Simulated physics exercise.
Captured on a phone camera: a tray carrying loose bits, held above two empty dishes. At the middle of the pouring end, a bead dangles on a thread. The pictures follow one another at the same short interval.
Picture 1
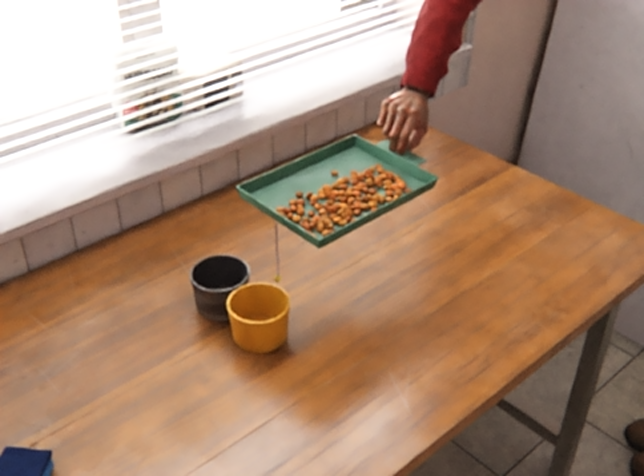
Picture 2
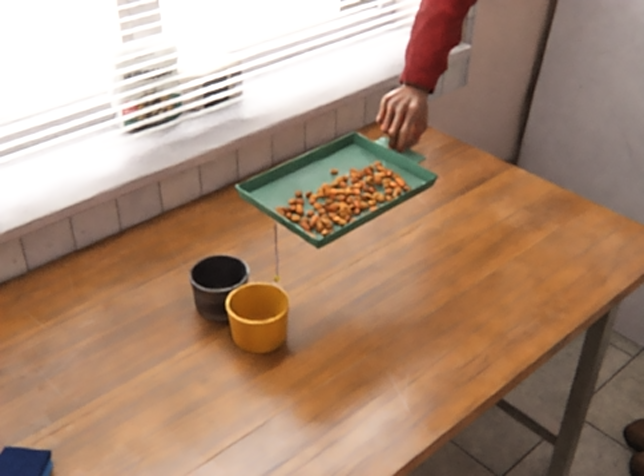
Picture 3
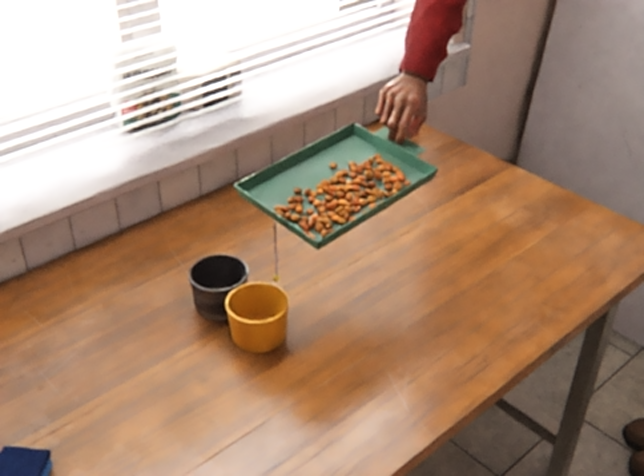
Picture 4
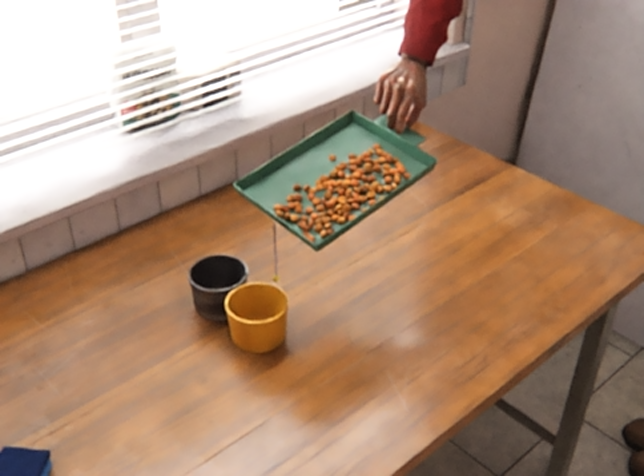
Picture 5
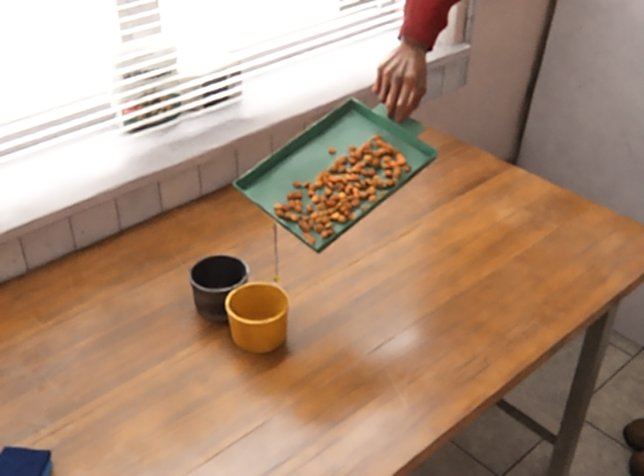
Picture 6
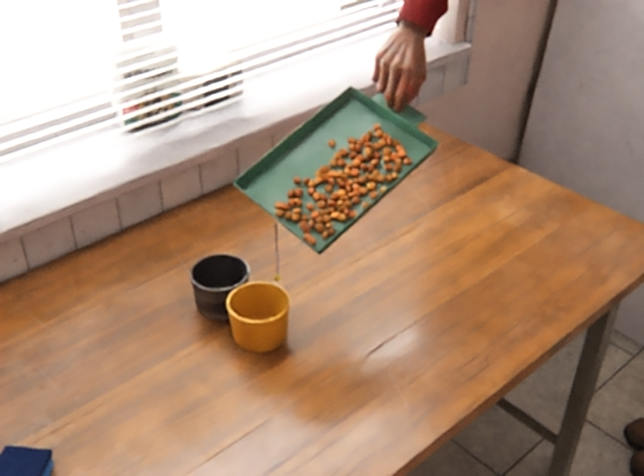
To begin with, a hand in a red sleeve holds a green tray of small brown bits almost level above a black cup and a yellow cup on a wooden table. The hand then gradually raises the handle end, tilting the tray toward its near corner, while the cups stay still.
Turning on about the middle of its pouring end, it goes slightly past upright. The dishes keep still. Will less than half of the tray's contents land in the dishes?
Yes, less than half gets in.
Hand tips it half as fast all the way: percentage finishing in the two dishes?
About 10 in a hundred.
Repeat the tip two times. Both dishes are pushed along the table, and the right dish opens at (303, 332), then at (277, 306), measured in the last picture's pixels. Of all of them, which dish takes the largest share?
In the first try it's the one on the right, and in the second it's the one on the right.
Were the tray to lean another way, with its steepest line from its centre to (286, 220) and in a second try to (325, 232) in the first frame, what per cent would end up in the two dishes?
That comes to 50 per cent the first time and 0 per cent the second.
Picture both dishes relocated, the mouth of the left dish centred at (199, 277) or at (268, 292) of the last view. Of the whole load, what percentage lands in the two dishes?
About 10 and 80 per cent respectively.
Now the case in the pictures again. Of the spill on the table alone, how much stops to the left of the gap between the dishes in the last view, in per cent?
I'd put it at close to 10 per cent.
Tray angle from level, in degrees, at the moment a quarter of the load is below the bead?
Roughly 85 degrees from level.
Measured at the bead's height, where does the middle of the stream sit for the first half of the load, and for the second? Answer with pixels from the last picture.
The first part passes (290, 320); everything after passes (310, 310).
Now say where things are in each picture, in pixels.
The first picture shows corners of the pouring end at (241, 187) and (319, 237), level; middle of the load at (344, 201), bits of cat kibble; left dish at (197, 297); right dish at (236, 329); bead on its thread at (278, 279).
The second picture shows corners of the pouring end at (240, 186) and (319, 238), level; middle of the load at (343, 200).
The third picture shows corners of the pouring end at (239, 185) and (318, 239), tipped barely, lowest at the right corner; middle of the load at (342, 197).
The fourth picture shows corners of the pouring end at (237, 184) and (317, 242), tipped a little, lowest at the right corner; middle of the load at (342, 193).
The fifth picture shows corners of the pouring end at (237, 183) and (317, 245), tipped clearly, lowest at the right corner; middle of the load at (342, 189).
The sixth picture shows corners of the pouring end at (237, 182) and (318, 247), tipped clearly, lowest at the right corner; middle of the load at (342, 185); left dish at (197, 296); right dish at (236, 328).
Soon after the last picture, tray tipped steeply; all on the tray.
A little later, tray tipped past a quarter turn; a small part on the tray; a small part in the right dish; about half outside both; about a quarter in the air.
Later still, tray tipped past a quarter turn; a small part in the right dish; most outside both.
At rest, tray tipped past a quarter turn; a small part in the right dish; none in the left dish; most outside both.
